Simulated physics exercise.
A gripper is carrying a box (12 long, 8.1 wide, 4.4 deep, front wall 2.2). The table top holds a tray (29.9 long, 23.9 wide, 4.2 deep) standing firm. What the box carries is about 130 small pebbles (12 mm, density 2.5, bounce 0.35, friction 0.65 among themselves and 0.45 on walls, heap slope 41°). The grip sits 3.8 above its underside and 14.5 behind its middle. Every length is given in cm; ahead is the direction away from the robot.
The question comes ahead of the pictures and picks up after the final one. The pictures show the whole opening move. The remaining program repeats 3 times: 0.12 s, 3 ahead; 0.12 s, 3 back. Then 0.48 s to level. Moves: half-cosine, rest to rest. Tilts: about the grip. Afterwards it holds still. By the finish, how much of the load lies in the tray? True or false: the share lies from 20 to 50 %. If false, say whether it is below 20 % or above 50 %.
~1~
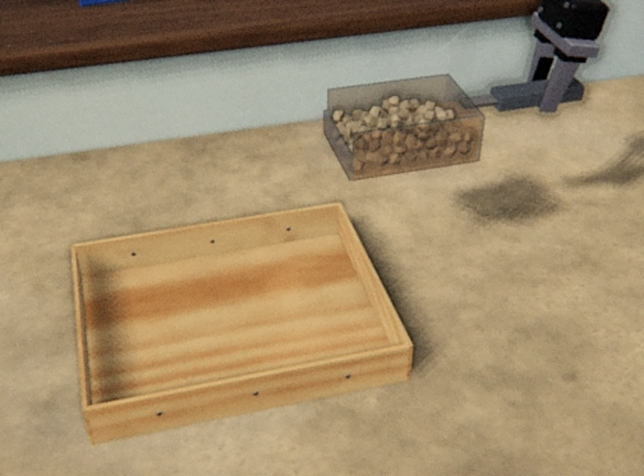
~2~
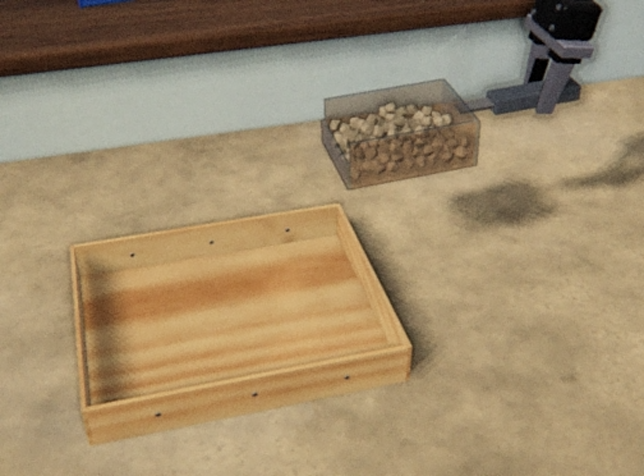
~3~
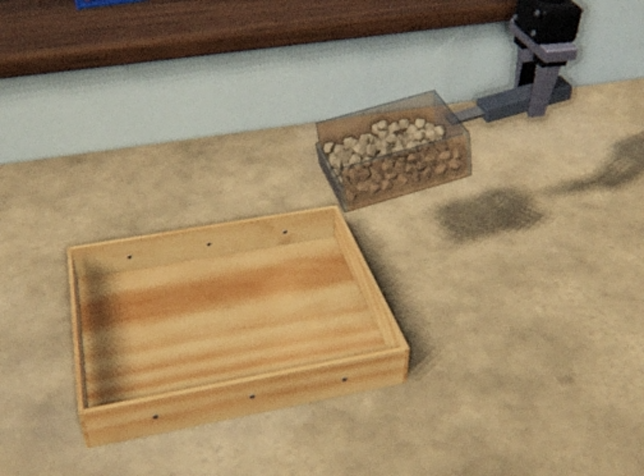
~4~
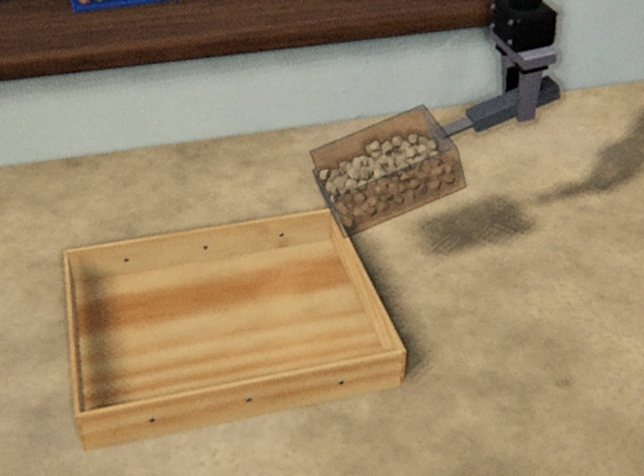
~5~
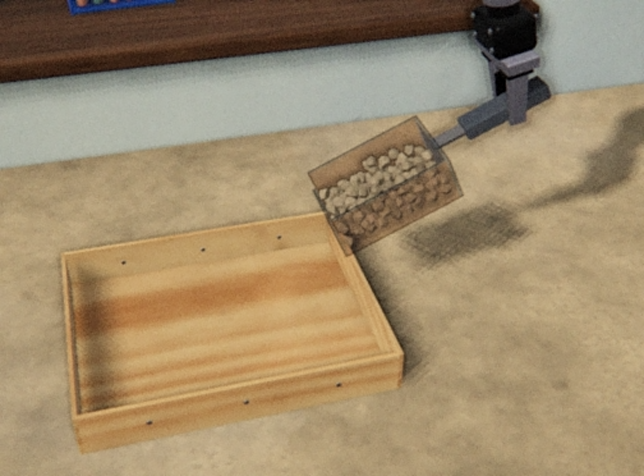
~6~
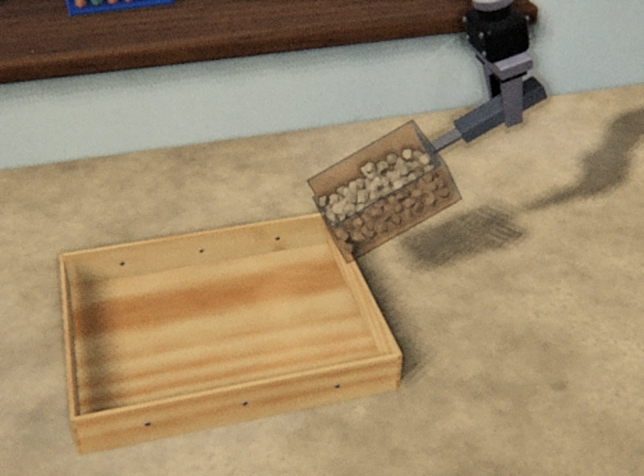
False, below 20 %.
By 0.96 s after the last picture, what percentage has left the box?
Share out so far: Near 10 %.
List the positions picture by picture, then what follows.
In the first frame, box floor at (400, 143), level; upper third of the load around (398, 124), from x 340 to 470, top at y 100; 126 in the box.
In the second frame, box floor at (398, 150), tilted 2° forward; upper third of the load around (401, 129), from x 335 to 465, top at y 110.
In the third frame, box floor at (393, 166), tilted 9° forward; upper third of the load around (401, 145), from x 330 to 455, top at y 125.
In the fourth frame, box floor at (389, 185), tilted 17° forward; upper third of the load around (407, 162), from x 325 to 450, top at y 140.
In the fifth frame, box floor at (389, 199), tilted 24° forward; upper third of the load around (408, 174), from x 325 to 445, top at y 150.
In the sixth frame, box floor at (388, 204), tilted 26° forward; upper third of the load around (407, 178), from x 325 to 445, top at y 155; 126 in the box.
Then, 0.48 s after the last picture, tilted 26° forward, highest piece 16 above the table; 116 in the box, 8 in the tray, 2 in flight or on a rim.
Then, 0.96 s after the last picture, tilted 13° forward, highest piece 19 above the table; 113 in the box, 13 in the tray.
Then, 1.40 s after the last picture, level, highest piece 23 above the table; 113 in the box, 13 in the tray.
Then, 2.45 s after the last picture, level, highest piece 23 above the table; 113 in the box, 13 in the tray.
Final count, 113 in the box, 13 in the tray. That is 10 % in the tray.
